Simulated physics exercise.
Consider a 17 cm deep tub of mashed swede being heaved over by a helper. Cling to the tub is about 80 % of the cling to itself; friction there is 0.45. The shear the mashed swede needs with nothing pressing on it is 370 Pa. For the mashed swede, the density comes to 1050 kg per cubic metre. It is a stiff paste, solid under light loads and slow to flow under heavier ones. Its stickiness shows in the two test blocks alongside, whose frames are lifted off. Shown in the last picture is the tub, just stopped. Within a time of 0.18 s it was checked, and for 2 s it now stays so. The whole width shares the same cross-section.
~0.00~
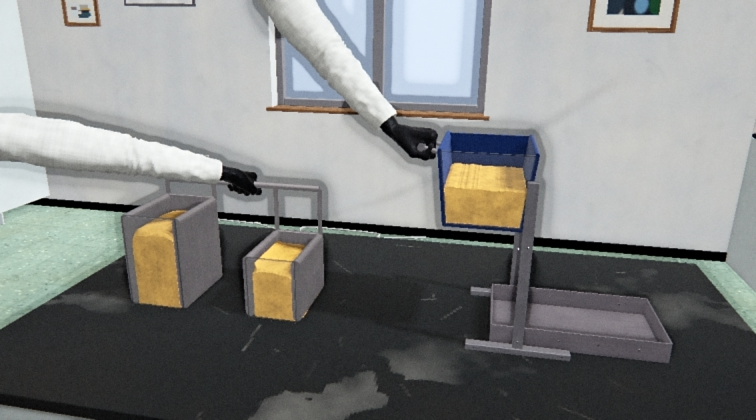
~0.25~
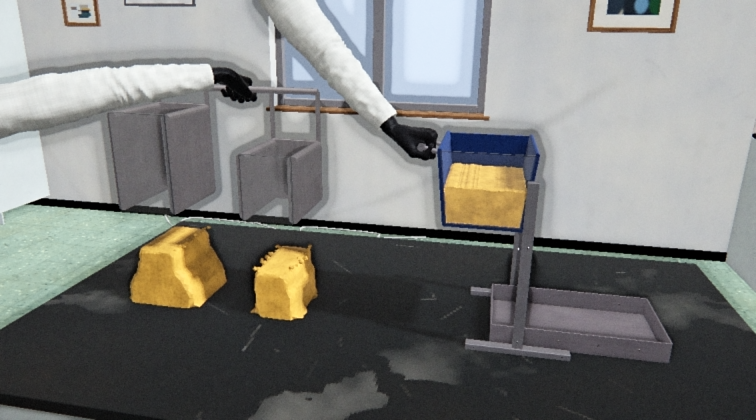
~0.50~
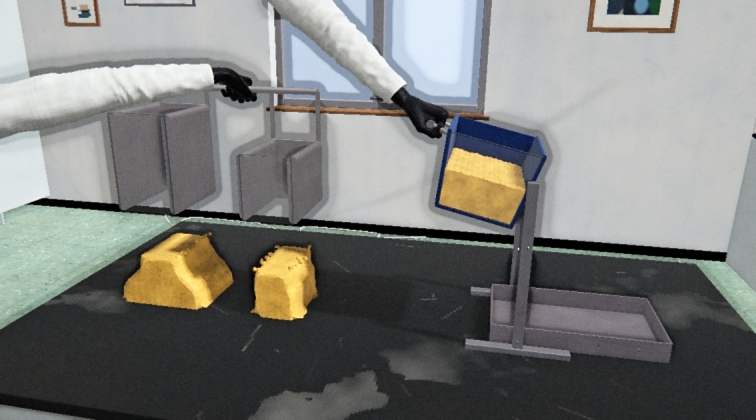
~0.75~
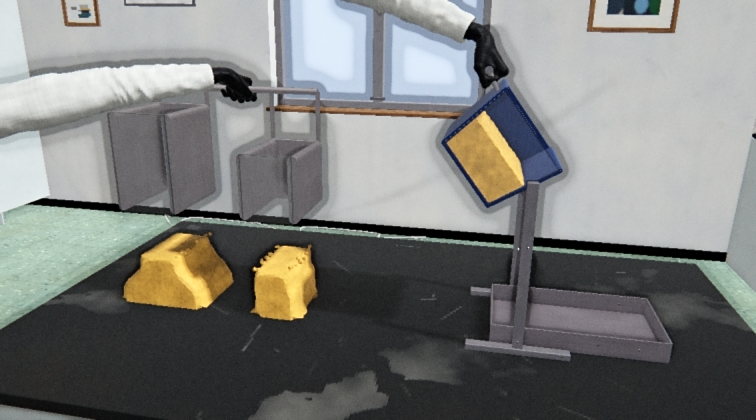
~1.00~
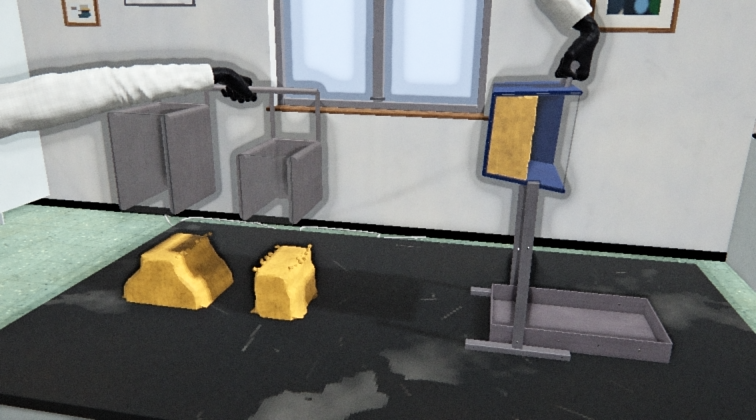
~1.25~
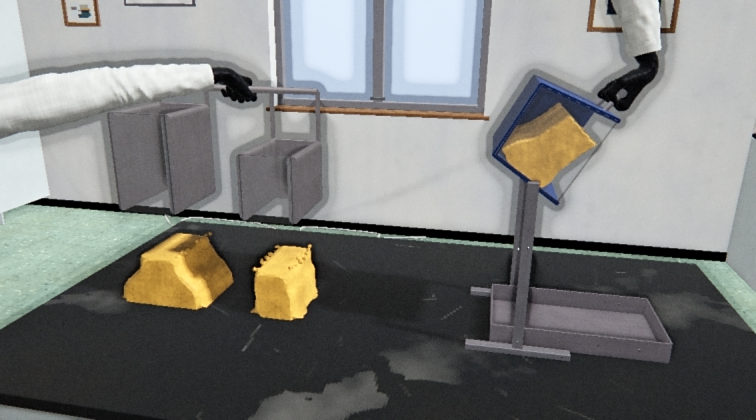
A gloved hand lifts two grey moulds off yellow mash blocks, which slump, the left one more; then another gloved hand turns a blue tub on a stand clockwise, well past its side, with yellow mash still inside.
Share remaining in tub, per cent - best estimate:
Approx. 0 %.
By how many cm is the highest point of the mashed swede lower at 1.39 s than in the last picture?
I reckon it's close to 8 cm.
By 1.39 s, the tub is at 119 degrees and holds 37 %.
By 1.56 s, the tub is at 119 degrees and holds 0 %.
By 1.73 s, the tub is at 119 degrees and holds 0 %.
By 1.90 s, the tub is at 119 degrees and holds 0 %.
By 3.25 s, at the end, the tub is at 119 degrees and holds 0 %.
